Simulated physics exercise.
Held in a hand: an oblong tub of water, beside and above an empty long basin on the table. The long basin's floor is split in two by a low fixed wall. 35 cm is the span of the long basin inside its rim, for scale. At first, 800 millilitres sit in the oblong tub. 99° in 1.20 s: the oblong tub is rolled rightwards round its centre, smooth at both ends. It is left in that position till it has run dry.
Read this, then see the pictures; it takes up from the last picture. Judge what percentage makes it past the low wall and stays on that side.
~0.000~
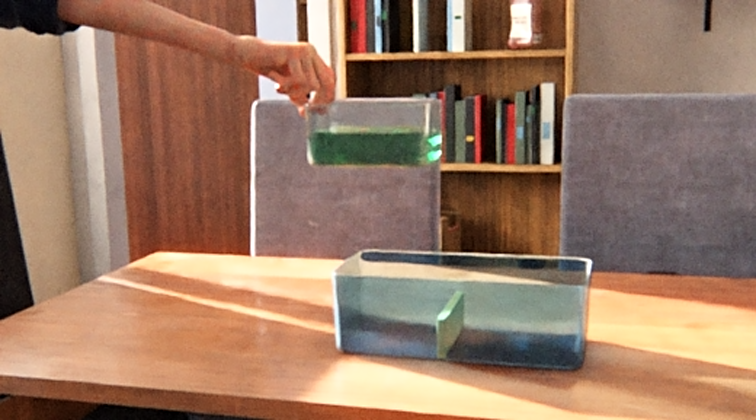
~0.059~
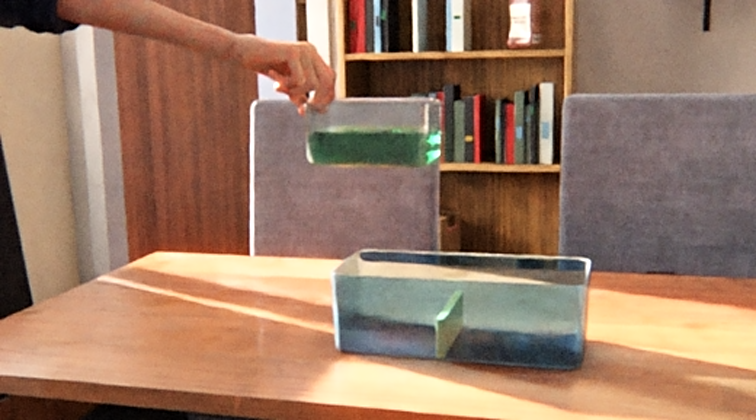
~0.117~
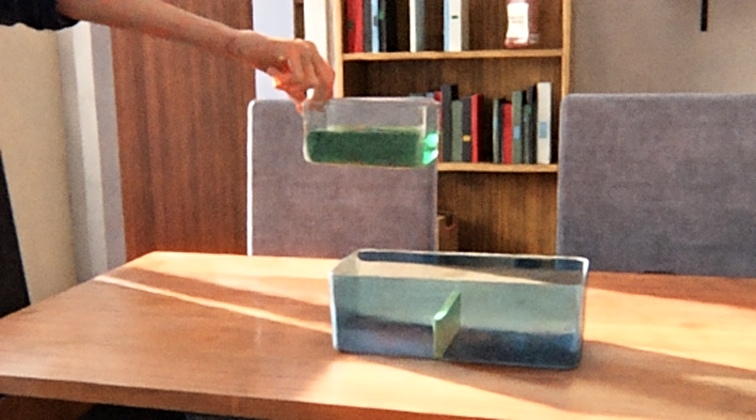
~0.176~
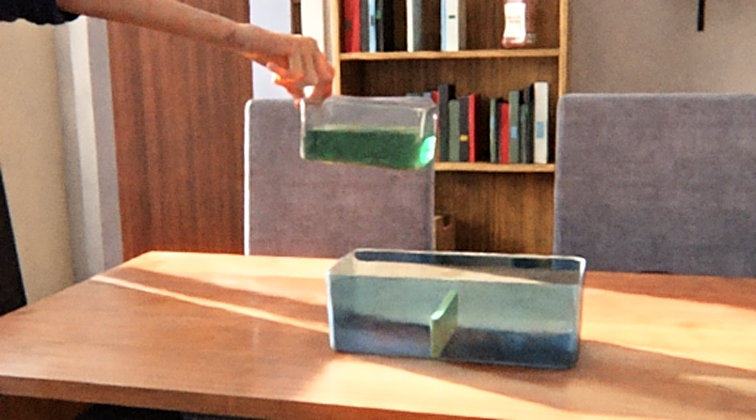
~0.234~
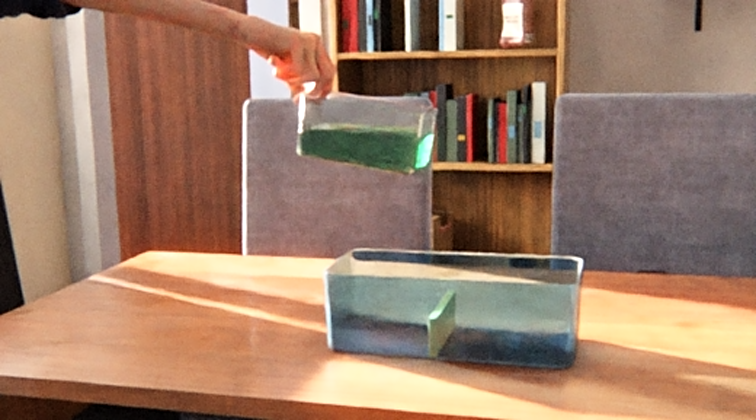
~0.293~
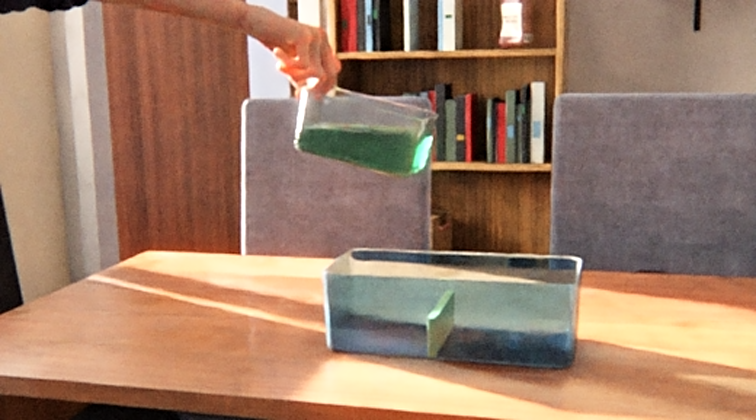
Some 73 per cent makes it over and stays.
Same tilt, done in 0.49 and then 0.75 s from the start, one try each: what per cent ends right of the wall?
About 70 %, then about 70 %.
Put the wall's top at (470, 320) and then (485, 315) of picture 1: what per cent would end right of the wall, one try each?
55 % and 45 %.
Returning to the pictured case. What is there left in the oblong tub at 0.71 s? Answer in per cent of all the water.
About 58 percent.
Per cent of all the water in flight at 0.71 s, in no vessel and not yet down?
Close to 36 per cent, I'd say.
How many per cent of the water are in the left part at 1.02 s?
About 3 per cent.
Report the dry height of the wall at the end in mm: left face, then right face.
46 mm left, 34 mm right.
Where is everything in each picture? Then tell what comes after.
In the first frame, it leans 0°; its right rim is at (435, 104); the water meets the walls at (320, 130) and (434, 131); the long basin's rim runs from (346, 263) to (589, 274); the wall's top is at (451, 305).
In the second frame, it leans 1°; its right rim is at (435, 104); the water meets the walls at (320, 130) and (433, 131).
In the third frame, it leans 2°; its right rim is at (433, 106); the water meets the walls at (317, 129) and (431, 131).
In the fourth frame, it leans 5°; its right rim is at (432, 109); the water meets the walls at (314, 128) and (428, 132).
In the fifth frame, it leans 9°; its right rim is at (431, 113); the water meets the walls at (312, 127) and (427, 132).
In the sixth frame, it leans 14°; its right rim is at (431, 119); the water meets the walls at (310, 127) and (426, 132).
After 0.71 s the tilt is 64° and 59 per cent is still to pour, 0 is left of the wall and 5 right of it.
After 1.02 s the tilt is 94° and 17 per cent is still to pour, 3 is left of the wall and 64 right of it.
After 1.35 s the tilt is 99° and 2 per cent is still to pour, 20 is left of the wall and 73 right of it.
After 1.70 s the tilt is 99° and 0 per cent is still to pour, 25 is left of the wall and 73 right of it.
In the end 25 per cent lies left of the wall, 73 right of it and 2 outside.
